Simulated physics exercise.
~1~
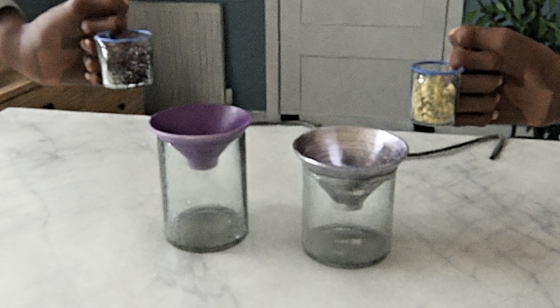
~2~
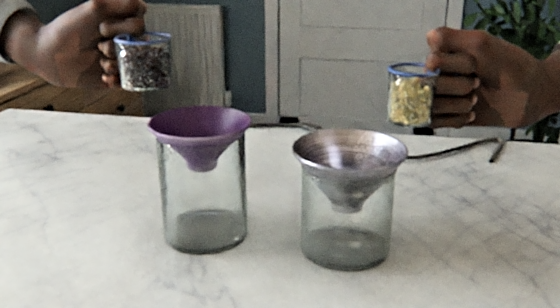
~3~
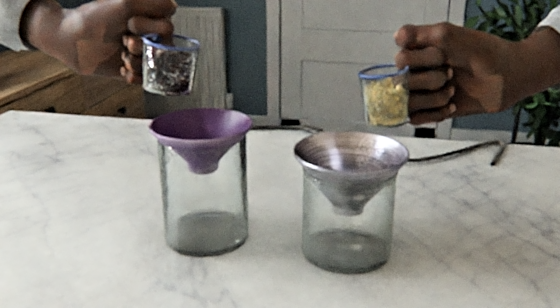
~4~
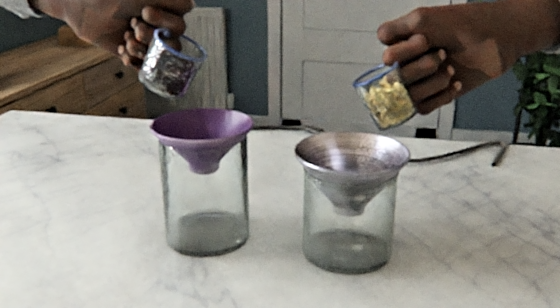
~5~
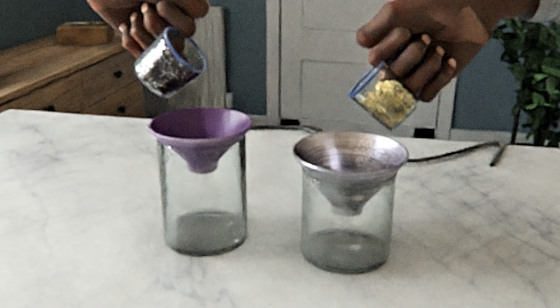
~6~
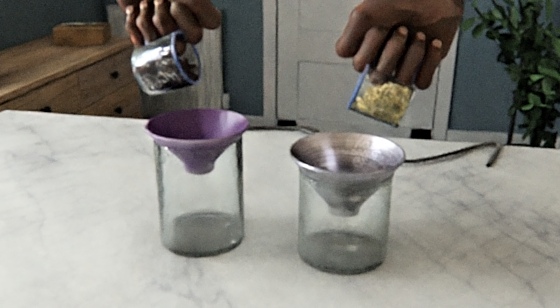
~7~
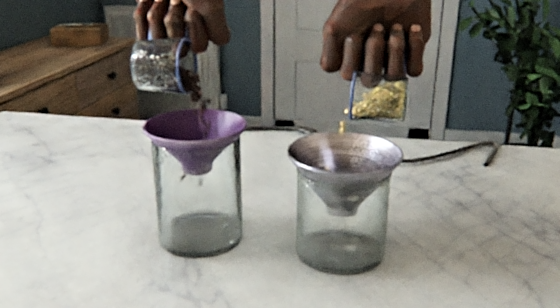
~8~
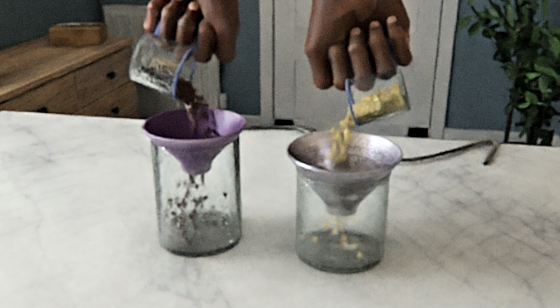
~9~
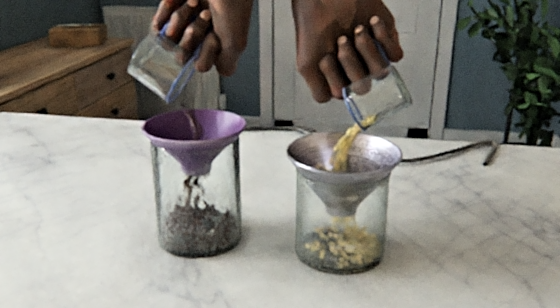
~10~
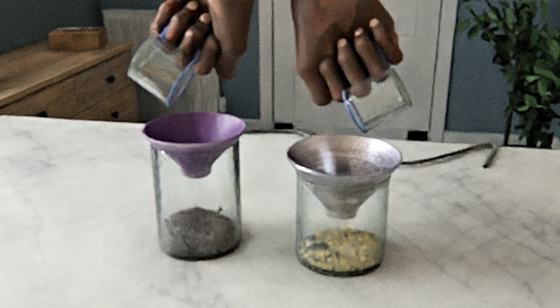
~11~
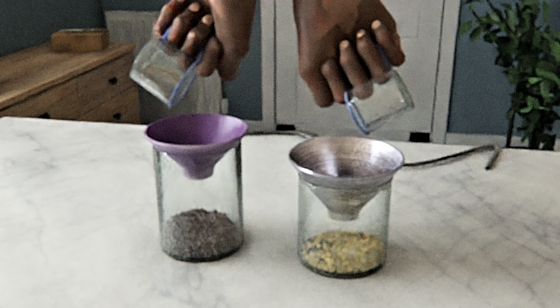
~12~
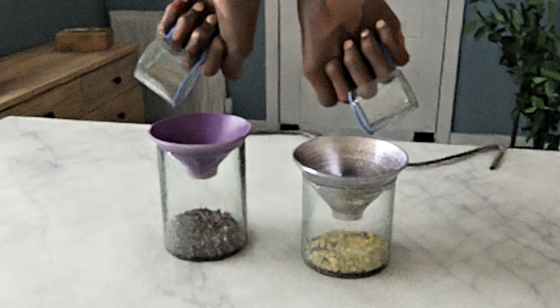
Two hands tip small cups, pouring dark and yellow bits through funnels into the jars below.
